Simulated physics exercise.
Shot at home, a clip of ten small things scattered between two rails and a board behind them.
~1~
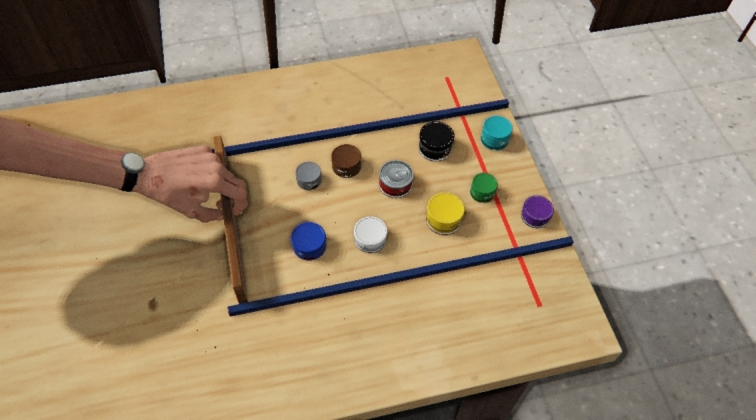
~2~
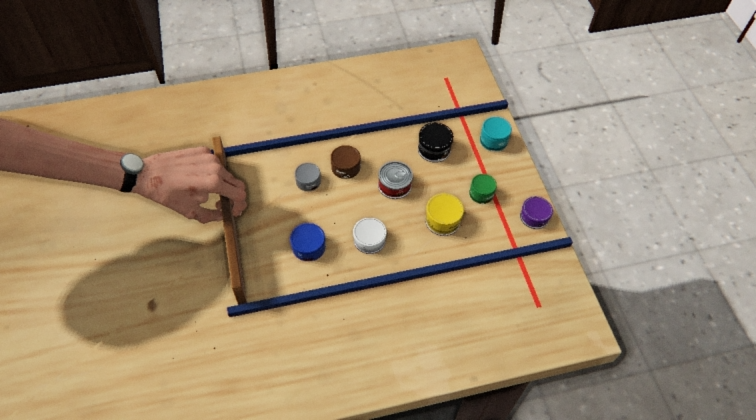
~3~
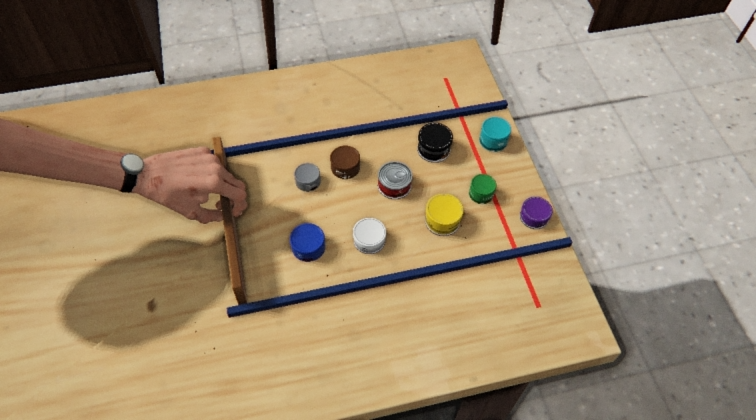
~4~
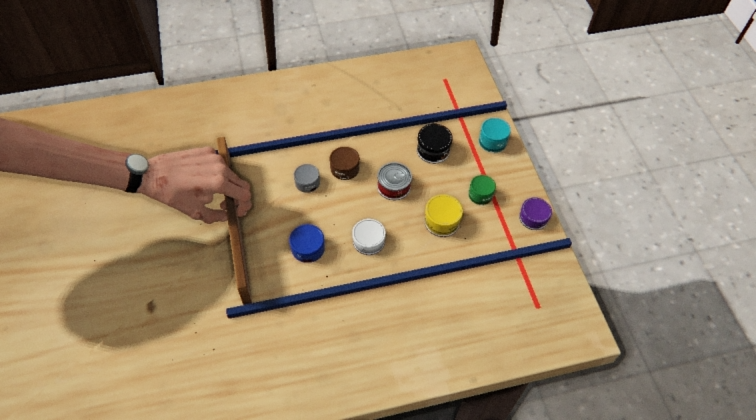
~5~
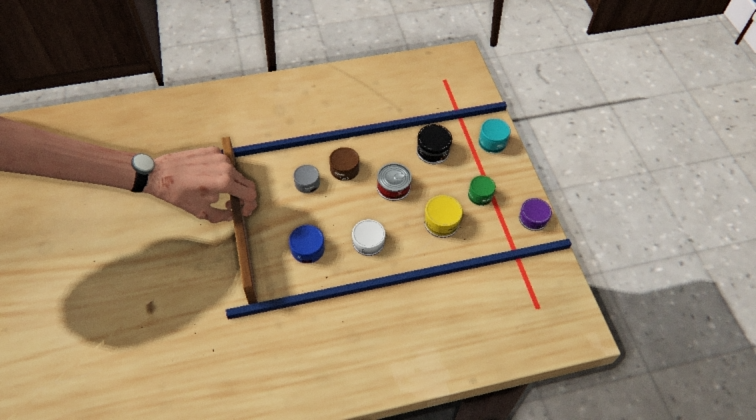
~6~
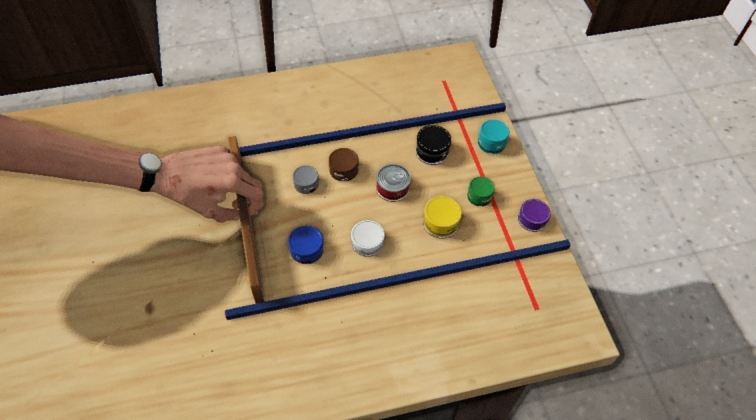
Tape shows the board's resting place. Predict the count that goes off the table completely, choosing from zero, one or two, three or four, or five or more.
The count is one or two.
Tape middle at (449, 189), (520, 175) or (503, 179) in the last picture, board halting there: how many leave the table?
It would be 0, 5 and 5.
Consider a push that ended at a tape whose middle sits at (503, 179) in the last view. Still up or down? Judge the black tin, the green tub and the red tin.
First the black tin, which leaves the top, then the green tub, which leaves the top, and the red tin, which stays on top.
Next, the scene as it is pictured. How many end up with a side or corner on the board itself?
So the total is 5.
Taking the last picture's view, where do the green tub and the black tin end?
About (525, 174), and the other about (507, 130).
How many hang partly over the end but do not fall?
I make it 3.
Soon after, none off yet; purple tin at rest near (534, 215); turquoise tub at rest near (493, 137); green tub at rest near (481, 192).
Then, none off yet; purple tin at rest near (534, 215); turquoise tub at rest near (493, 137); green tub at rest near (483, 190).
At rest, the number that fall off is one or two; fallen, turquoise tub.
